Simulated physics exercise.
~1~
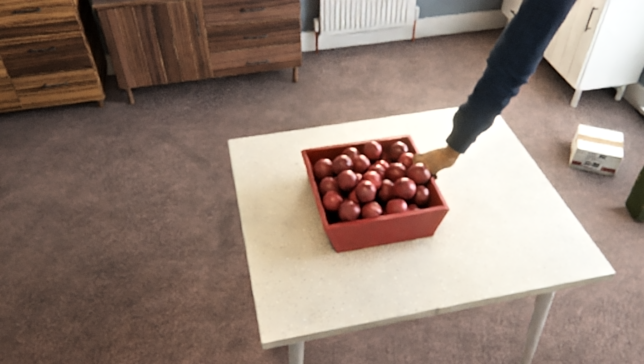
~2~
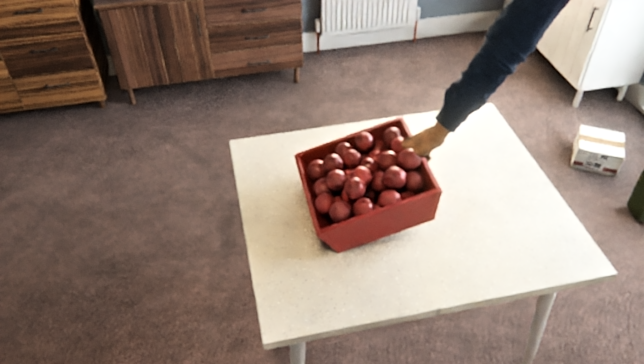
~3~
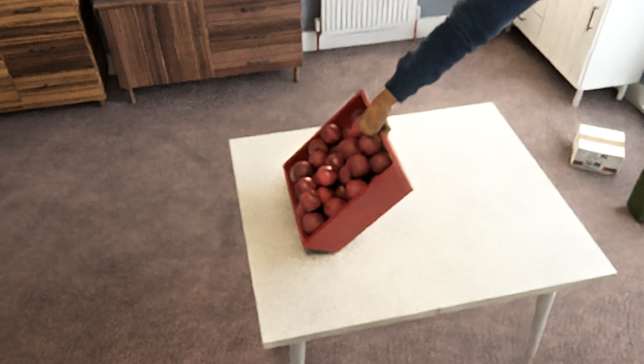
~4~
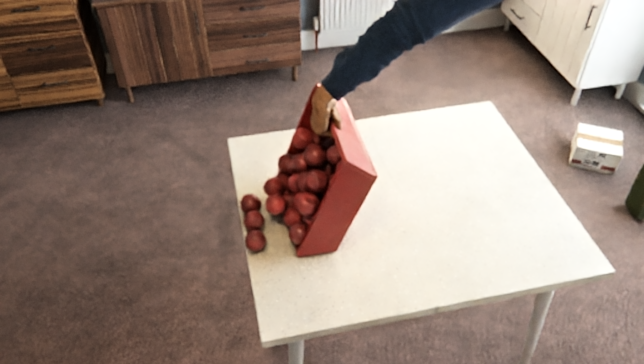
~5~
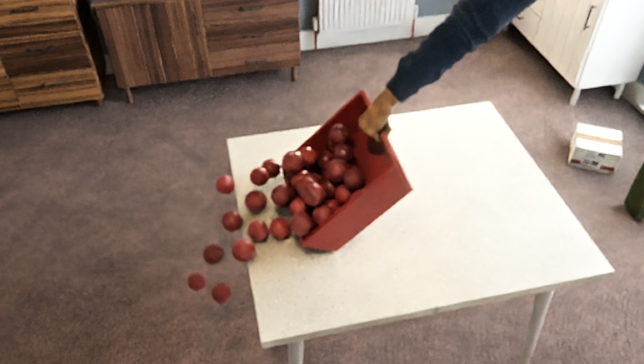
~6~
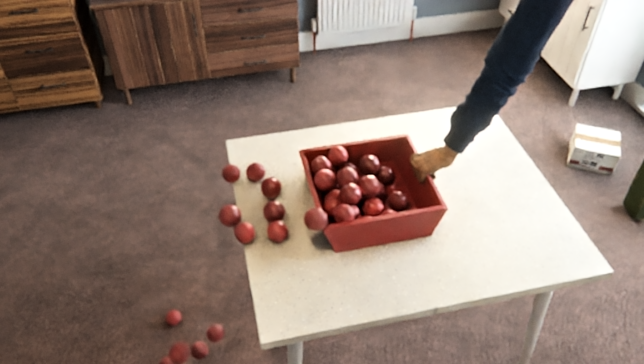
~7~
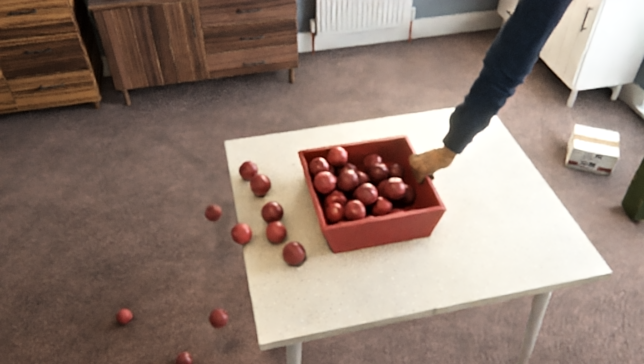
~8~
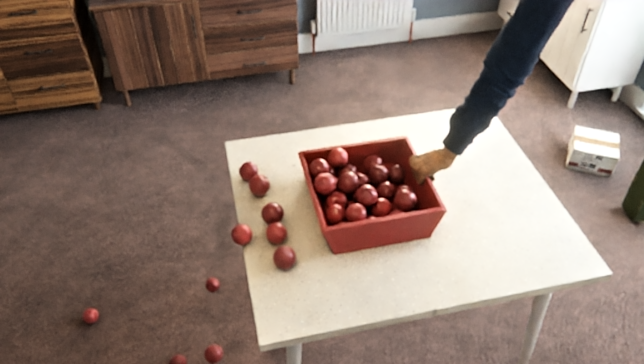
A hand tilts a red crate left, spilling some red apples, then sets it flat.
